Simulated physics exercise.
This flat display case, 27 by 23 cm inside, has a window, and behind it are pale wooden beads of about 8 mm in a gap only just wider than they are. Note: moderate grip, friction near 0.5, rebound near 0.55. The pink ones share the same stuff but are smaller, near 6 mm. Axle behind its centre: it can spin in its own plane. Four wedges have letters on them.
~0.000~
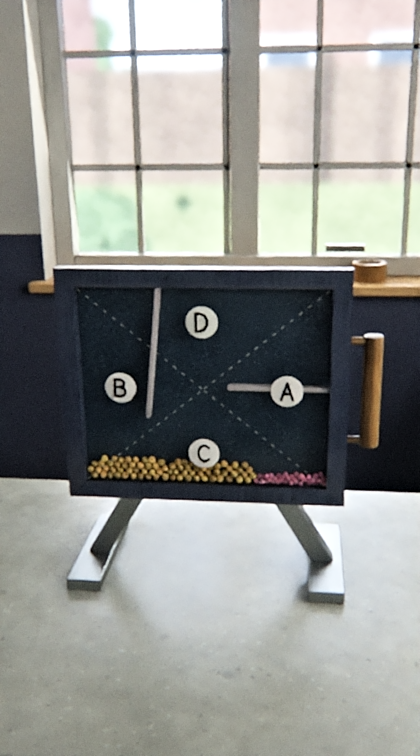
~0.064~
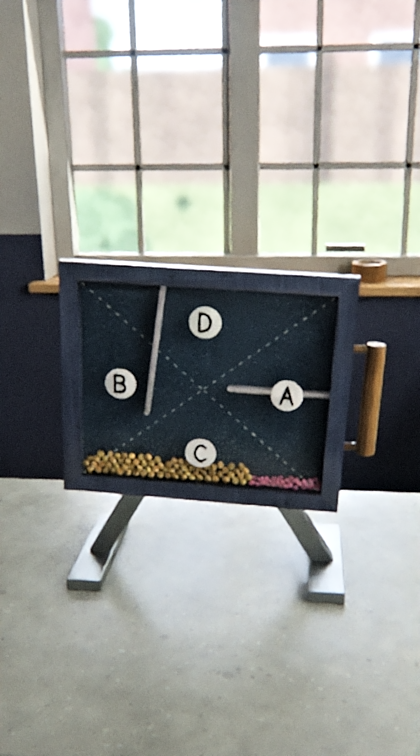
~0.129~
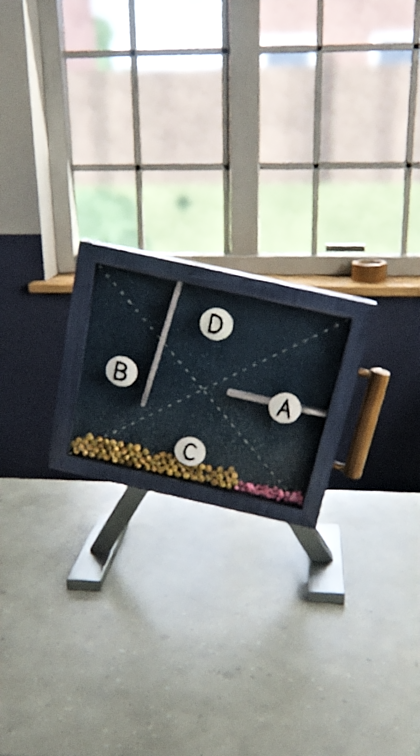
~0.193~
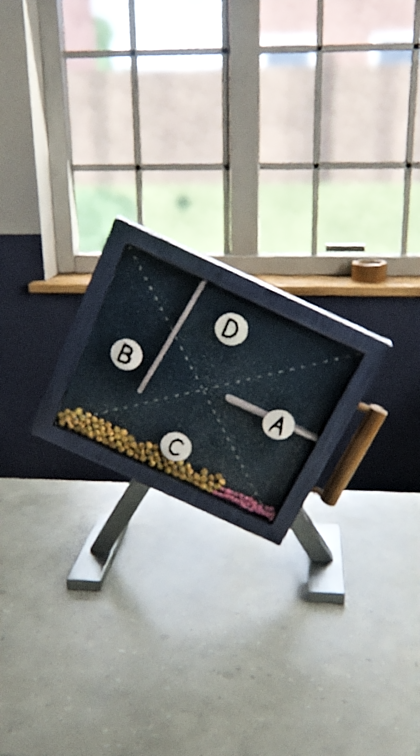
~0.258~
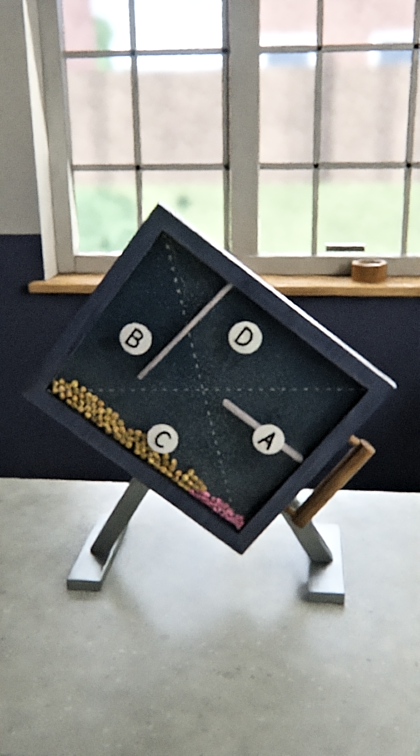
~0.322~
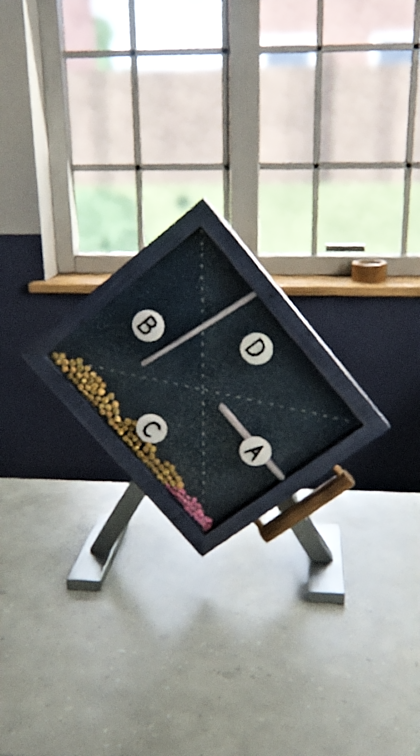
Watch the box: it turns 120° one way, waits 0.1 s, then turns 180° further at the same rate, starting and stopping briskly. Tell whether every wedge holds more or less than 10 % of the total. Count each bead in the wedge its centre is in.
Wedge A - less; wedge B - more; wedge C - more; wedge D - less.
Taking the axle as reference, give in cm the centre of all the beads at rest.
It lies close to 2 centimetres right and 13 centimetres below.
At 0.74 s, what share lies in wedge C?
It comes to roughly 20 %.
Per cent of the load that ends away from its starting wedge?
Roughly 55 in a hundred.
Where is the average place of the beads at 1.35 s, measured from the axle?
Left about 6 cm, up about 7 cm.
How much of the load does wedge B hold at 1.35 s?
Share: Close to 0 percent.
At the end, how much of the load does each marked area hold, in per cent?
Wedge A 0, wedge B 50, wedge C 50, wedge D 0.
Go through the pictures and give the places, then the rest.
Level; about 110 beads; beads' middle (207, 473); highest (152, 460); A (287, 392), B (121, 388), C (204, 453), D (202, 322), in the first frame.
Turned 3° clockwise; beads' middle (202, 473); highest (101, 454), in the second frame.
Turned 12° clockwise; beads' middle (189, 471); highest (90, 437); wall ends (143, 403), (230, 392), in the third frame.
Turned 25° clockwise; beads' middle (171, 465); highest (79, 412), in the fourth frame.
Turned 38° clockwise; beads' middle (155, 457); highest (62, 382), in the fifth frame.
Turned 51° clockwise; beads' middle (142, 447); highest (55, 356); A (255, 451), B (148, 326), C (152, 429), D (257, 349), in the sixth frame.
After 0.74 s, it stands 120° clockwise; the beads' middle is 11 cm left of and 7 cm below the centre; A 80 %, C 20 %.
After 1.35 s, it has come round 210° clockwise; the beads' middle is 6 cm left of and 7 cm above the centre; A 90 %, C 10 %.
After 1.87 s, it has come round 300° clockwise; the beads' middle is in line with and 11 cm below the centre; B 60 %, C 30 %, D 10 %.
Settled by 2.7 s, it has come round 300° clockwise; A 0 %, B 50 %, C 50 %, D 0 %.
